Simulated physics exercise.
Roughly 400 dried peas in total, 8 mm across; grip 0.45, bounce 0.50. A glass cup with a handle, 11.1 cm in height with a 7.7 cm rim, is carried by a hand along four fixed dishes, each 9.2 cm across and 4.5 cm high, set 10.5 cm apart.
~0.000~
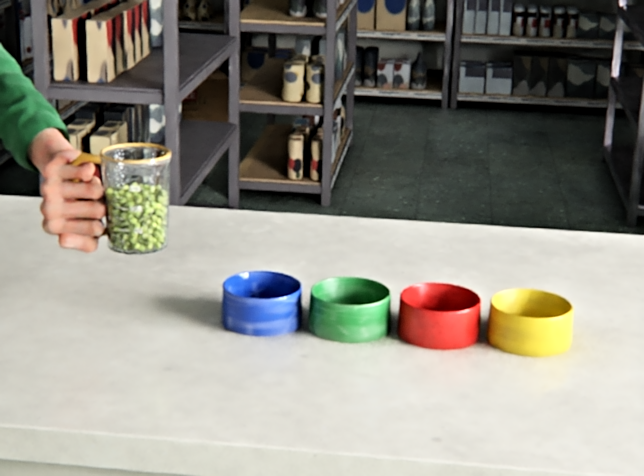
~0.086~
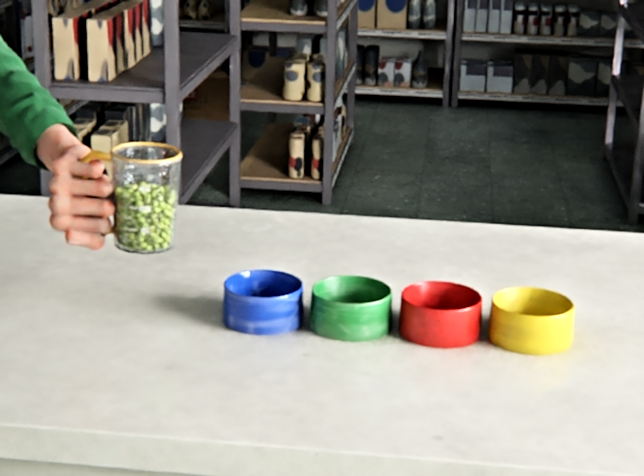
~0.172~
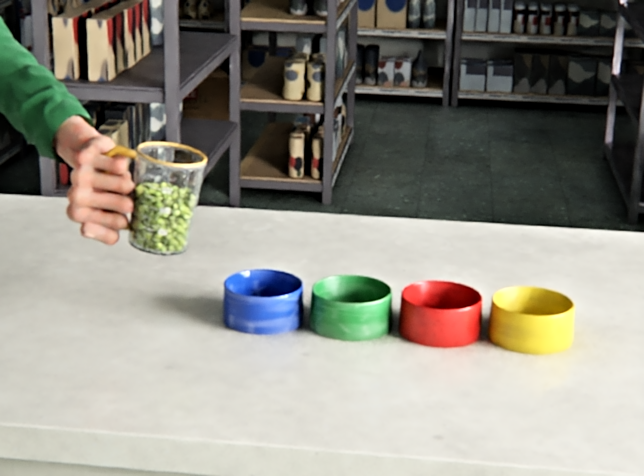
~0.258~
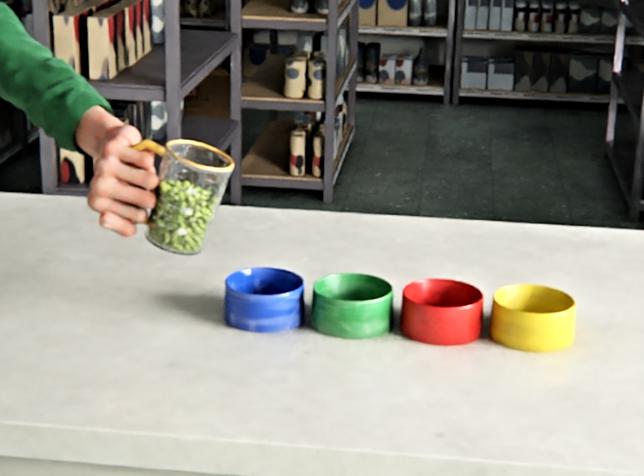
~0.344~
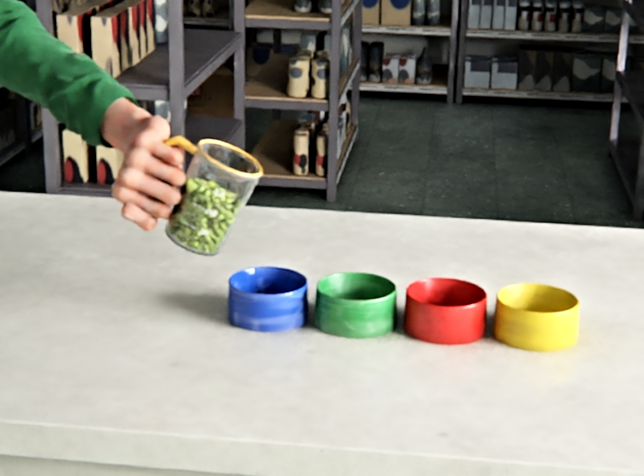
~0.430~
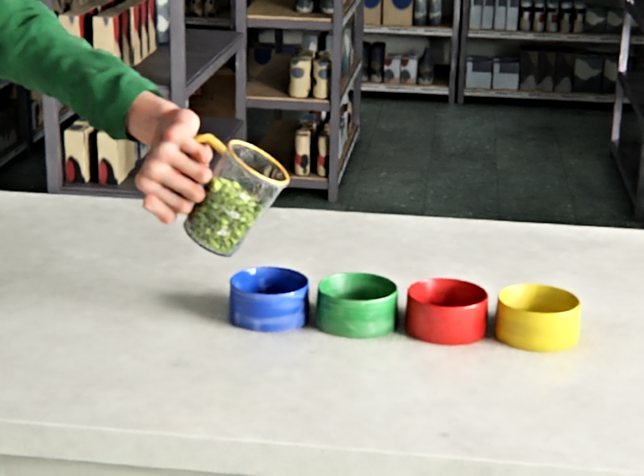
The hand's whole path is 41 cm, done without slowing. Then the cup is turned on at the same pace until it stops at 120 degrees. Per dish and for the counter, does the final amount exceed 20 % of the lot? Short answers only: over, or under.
Red dish under. Blue dish under. Green dish under. Yellow dish over. Counter under.
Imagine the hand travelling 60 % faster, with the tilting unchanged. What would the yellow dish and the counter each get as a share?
Yellow: 90; counter: 10.
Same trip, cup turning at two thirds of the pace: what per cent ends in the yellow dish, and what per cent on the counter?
In that case the yellow dish gets 100 and the counter gets 0.
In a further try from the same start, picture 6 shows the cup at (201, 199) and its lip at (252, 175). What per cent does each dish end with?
In the end red holds 60, blue holds 0, green holds 0, yellow holds 20.
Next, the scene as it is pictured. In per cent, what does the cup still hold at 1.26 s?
95 %.
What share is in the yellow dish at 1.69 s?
90 %.
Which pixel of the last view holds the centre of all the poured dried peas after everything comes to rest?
Look around (545, 316) in the last picture.
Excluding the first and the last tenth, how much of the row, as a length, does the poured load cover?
About 7 cm.
After 0.93 s, tilt 74 degrees; cup holds 100 %.
After 1.26 s, tilt 101 degrees; cup holds 95 %.
Then, at 1.69 s, tilt 120 degrees; cup holds 5 %, yellow 90 %.
In the end, at 2.5 s, red 0 %, blue 0 %, green 0 %, yellow 90 %, counter 10 %.
